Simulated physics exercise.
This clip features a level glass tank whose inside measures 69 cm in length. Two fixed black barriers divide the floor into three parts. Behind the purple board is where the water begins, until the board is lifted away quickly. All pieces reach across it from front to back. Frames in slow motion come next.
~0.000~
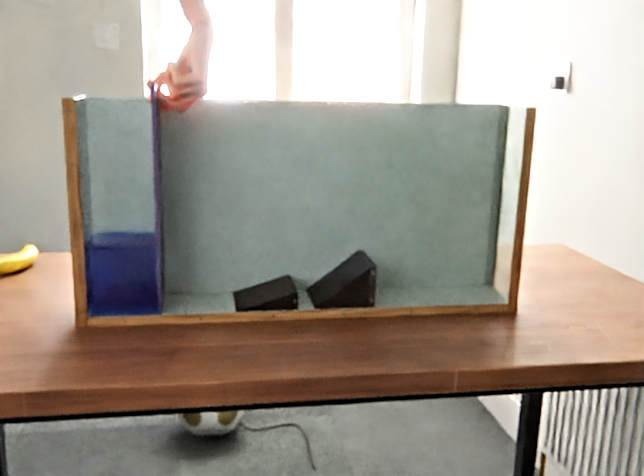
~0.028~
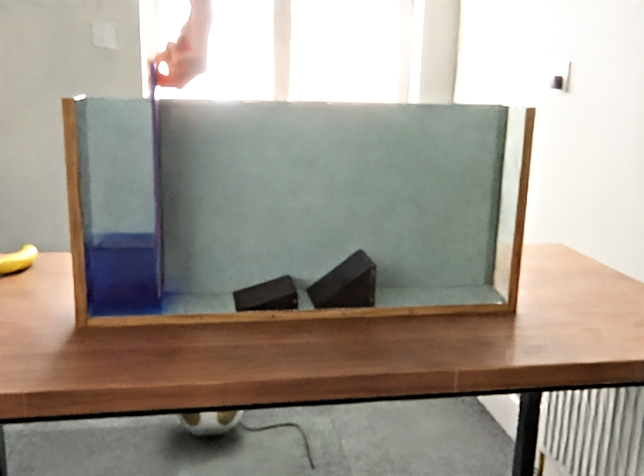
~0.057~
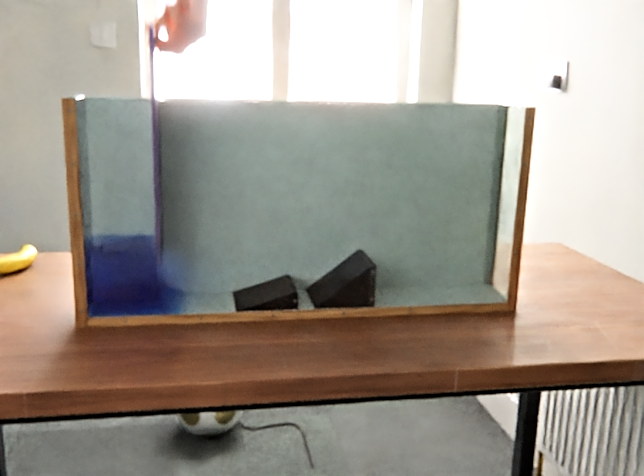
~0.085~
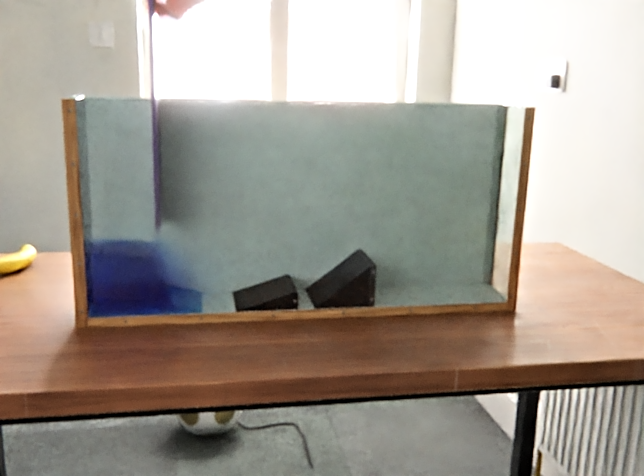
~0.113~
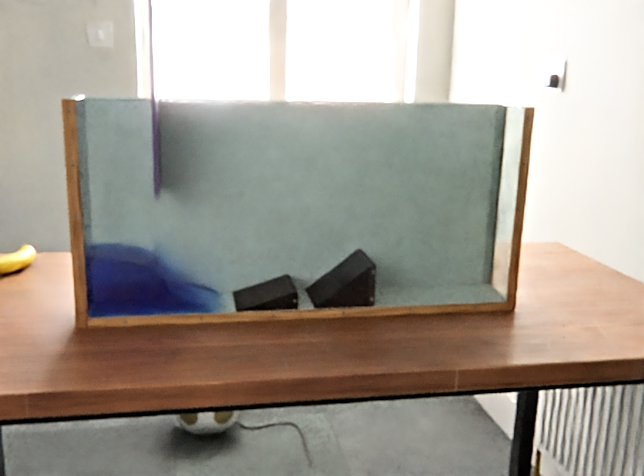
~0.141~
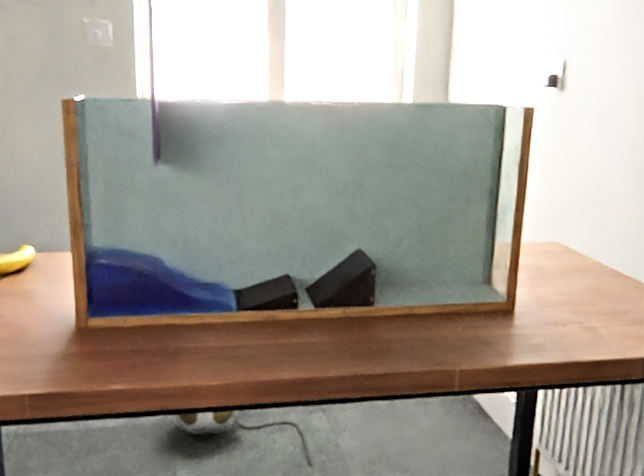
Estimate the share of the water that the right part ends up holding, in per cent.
12 %.
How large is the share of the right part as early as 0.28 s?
That section holds close to 0 per cent.
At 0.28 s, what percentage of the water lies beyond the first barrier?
Near 12 in a hundred at that instant.
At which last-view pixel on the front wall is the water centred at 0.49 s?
Near (253, 295).
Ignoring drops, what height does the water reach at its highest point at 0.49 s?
About 8.5 cm.
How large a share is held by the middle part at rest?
Roughly 14 %.
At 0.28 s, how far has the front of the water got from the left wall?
Roughly 42 cm out.
Then, 0.28 s in, the shares are 89, 11 and 0 per cent from left to right.
Then, 0.49 s in, the shares are 64, 27 and 9 per cent from left to right.
Then, 0.87 s in, the shares are 60, 27 and 12 per cent from left to right.
Finally, the split from left to right is 73, 14 and 12 per cent.
